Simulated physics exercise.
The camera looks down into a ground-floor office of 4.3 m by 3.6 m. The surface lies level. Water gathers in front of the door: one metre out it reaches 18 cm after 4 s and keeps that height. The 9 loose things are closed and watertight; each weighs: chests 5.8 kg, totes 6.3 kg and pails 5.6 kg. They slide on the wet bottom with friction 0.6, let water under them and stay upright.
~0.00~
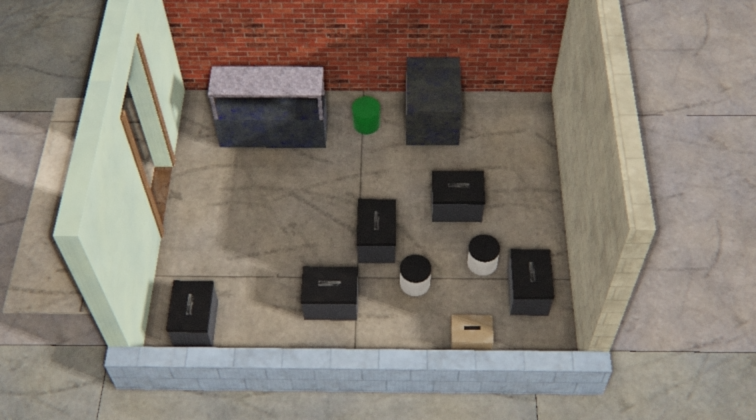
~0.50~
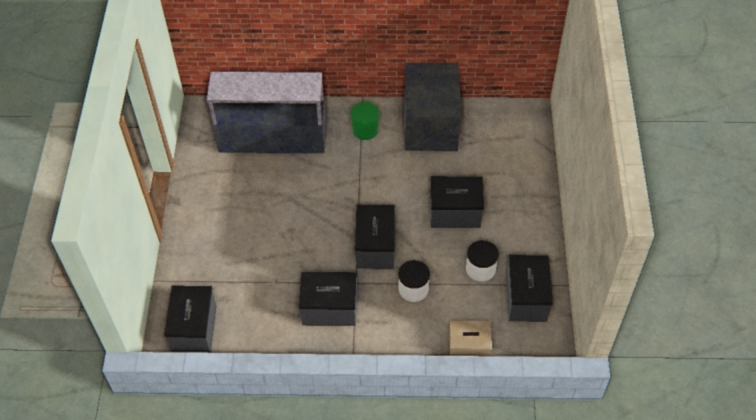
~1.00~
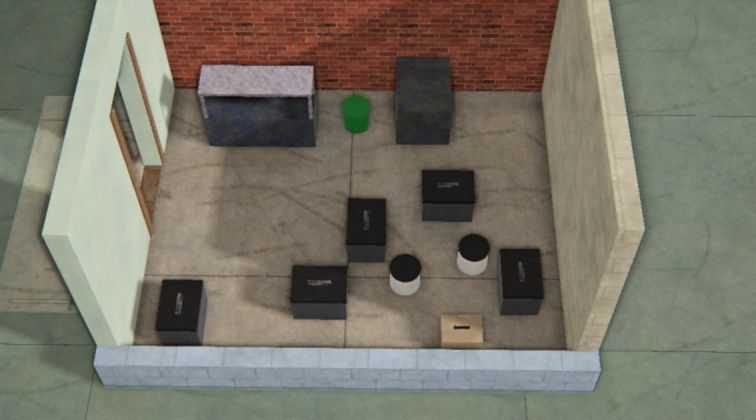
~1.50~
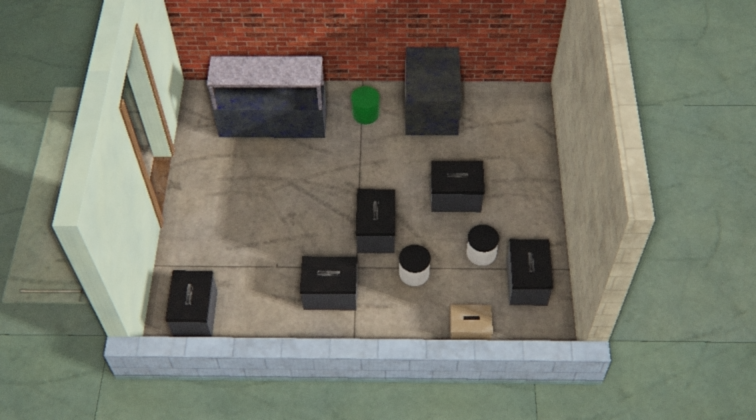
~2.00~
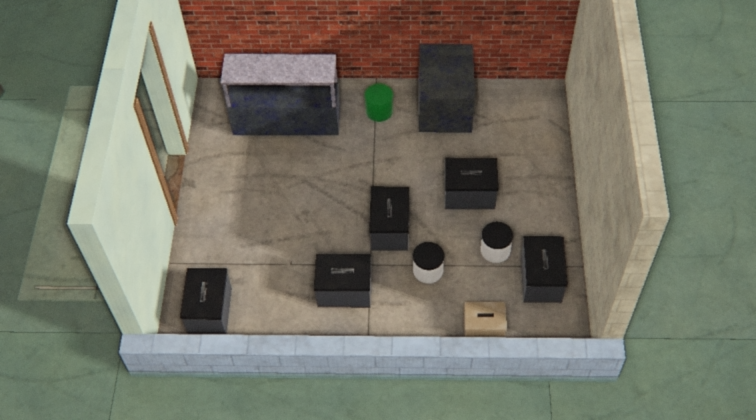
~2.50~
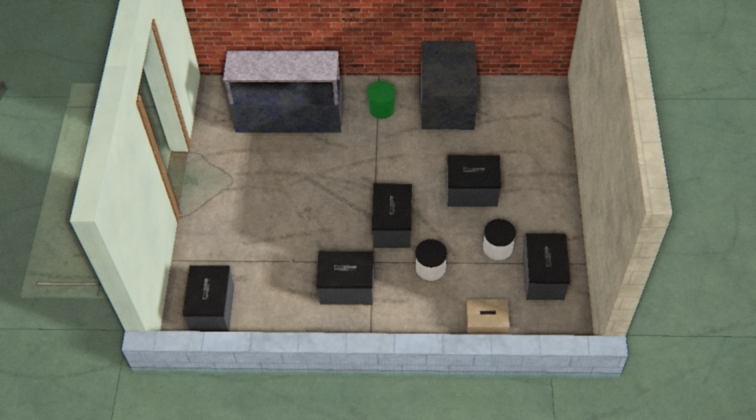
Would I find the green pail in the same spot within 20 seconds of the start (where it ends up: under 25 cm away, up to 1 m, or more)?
The green pail stays put.
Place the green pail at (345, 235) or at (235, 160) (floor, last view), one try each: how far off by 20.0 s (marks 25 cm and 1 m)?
In turn: It gets carried off; it ends far away.
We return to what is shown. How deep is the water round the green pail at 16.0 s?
Roughly 6 cm.
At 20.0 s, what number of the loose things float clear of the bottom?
At that moment 8.
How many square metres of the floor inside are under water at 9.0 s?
About 14 m2.
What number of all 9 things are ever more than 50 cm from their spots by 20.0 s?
8 of them.
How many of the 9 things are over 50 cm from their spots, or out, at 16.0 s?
8 of them.
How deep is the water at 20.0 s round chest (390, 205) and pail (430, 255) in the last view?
About 10 and 11 cm.
After 4.0 s the green pail is near (381, 92), 0.0 m from its start, aground; 0 afloat.
After 9.0 s the green pail is near (381, 92), 0.0 m from its start, aground; 4 afloat.
After 16.0 s the green pail is near (381, 92), 0.0 m from its start, aground; 8 afloat.
After 20.0 s the green pail is near (380, 92), 0.0 m from its start, aground; 8 afloat.
